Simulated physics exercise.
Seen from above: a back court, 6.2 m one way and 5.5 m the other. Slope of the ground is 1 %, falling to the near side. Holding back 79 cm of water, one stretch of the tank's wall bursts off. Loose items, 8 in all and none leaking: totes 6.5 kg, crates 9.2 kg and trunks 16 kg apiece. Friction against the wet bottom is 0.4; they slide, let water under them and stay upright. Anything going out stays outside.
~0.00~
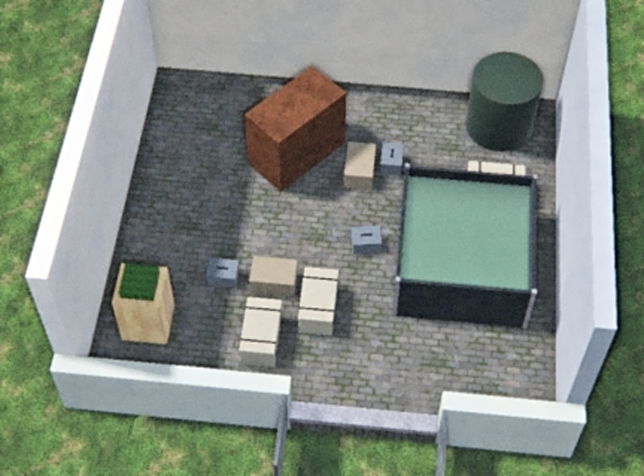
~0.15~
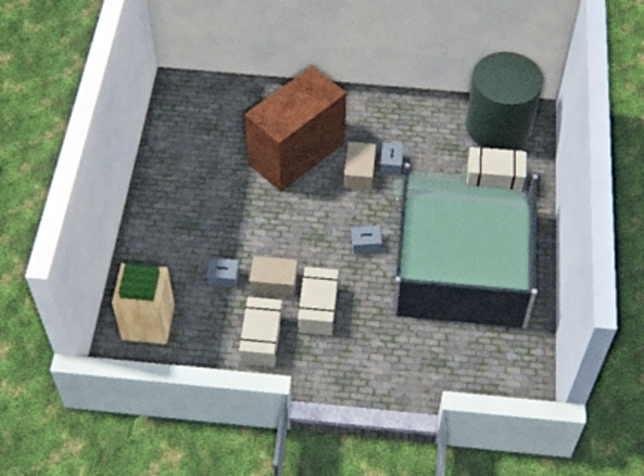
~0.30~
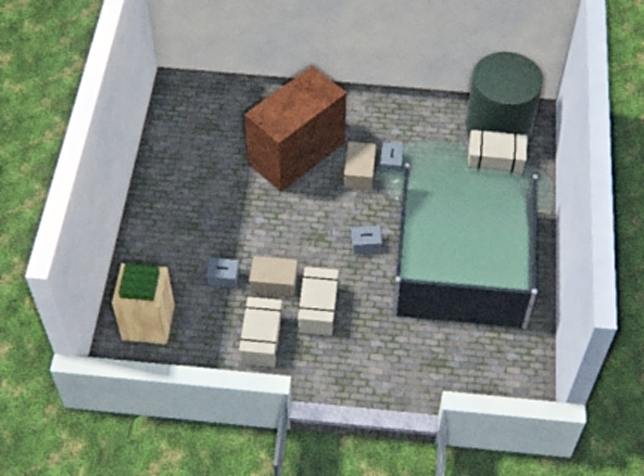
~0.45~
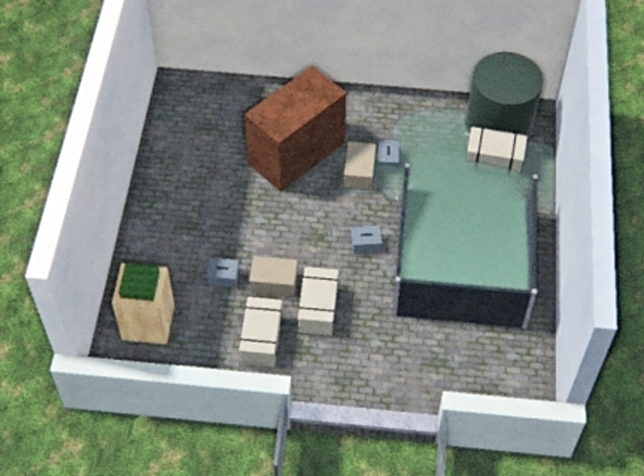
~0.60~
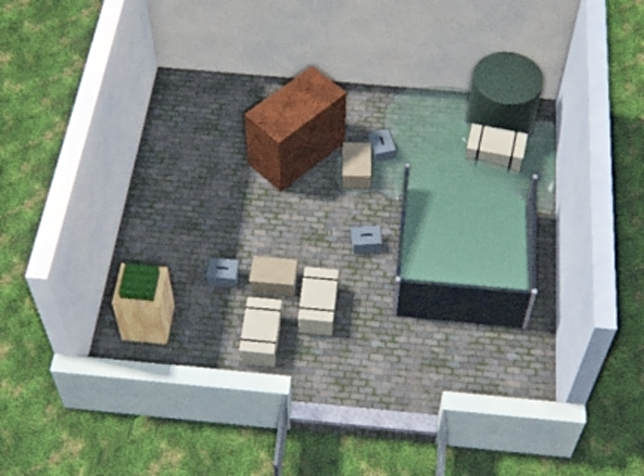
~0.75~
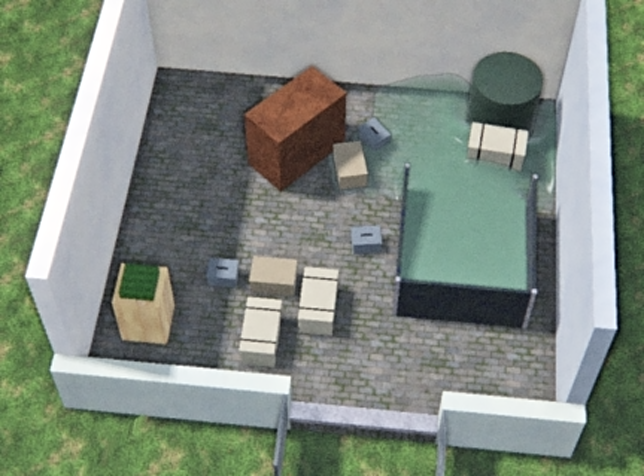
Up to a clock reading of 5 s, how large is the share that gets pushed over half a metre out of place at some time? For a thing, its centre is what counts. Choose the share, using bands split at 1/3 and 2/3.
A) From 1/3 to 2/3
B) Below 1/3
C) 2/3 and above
(A) From 1/3 to 2/3.
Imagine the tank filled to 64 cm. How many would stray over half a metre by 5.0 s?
The count would be 3.
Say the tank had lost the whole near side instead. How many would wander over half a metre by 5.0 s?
Result: 1 of them.
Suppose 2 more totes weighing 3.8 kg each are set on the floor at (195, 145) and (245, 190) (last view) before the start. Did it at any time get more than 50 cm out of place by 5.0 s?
One by one I'd say farther than that and not that far.
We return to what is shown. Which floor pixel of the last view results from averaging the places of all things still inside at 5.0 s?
Mean floor pixel: About (297, 284).
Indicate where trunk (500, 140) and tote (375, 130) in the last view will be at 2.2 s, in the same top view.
Around (539, 137) and (179, 73).
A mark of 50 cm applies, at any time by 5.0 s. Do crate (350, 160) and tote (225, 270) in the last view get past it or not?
Beyond half a metre, then beyond half a metre.
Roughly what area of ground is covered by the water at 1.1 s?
The covered patch comes to about 9.0 m2.
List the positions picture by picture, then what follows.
The first frame shows a trunk at (497, 176) rests on the ground; a tote at (392, 154) rests on the ground; 3.1 m2 under water; 0 of 8 have shifted.
The second frame shows a trunk at (498, 162) rests on the ground, 21 cm from its start; a tote at (392, 154), on the bottom; 4.1 m2 under water; 1 of 8 have shifted.
The third frame shows a trunk at (498, 145), on the bottom, 53 cm from its start; a tote at (392, 154), on the bottom; 5.4 m2 under water; 1 of 8 have shifted.
The fourth frame shows a trunk at (497, 144), on the bottom, 53 cm from its start; a tote at (389, 151), on the bottom, 7 cm from its start; water covers 6.5 m2; 2 of 8 have shifted.
The fifth frame shows a trunk at (497, 141) floats, 53 cm from its start; a tote at (382, 141) rests on the ground, 25 cm from its start; 7.5 m2 under water; 2 of 8 have shifted.
The sixth frame shows a trunk at (499, 139), afloat, 53 cm from its start; a tote at (374, 131) rests on the ground, 48 cm from its start; water covers 8.0 m2; 3 of 8 have shifted.
After 1.1 s 2 of 8 are over 50 cm from their spots; 1 afloat.
After 2.2 s 2 of 8 are over 50 cm from their spots; 2 afloat.
After 3.5 s 2 of 8 are over 50 cm from their spots; 2 afloat.
After 5.0 s 3 of 8 are over 50 cm from their spots, and 4 have been at some point; 5 afloat.
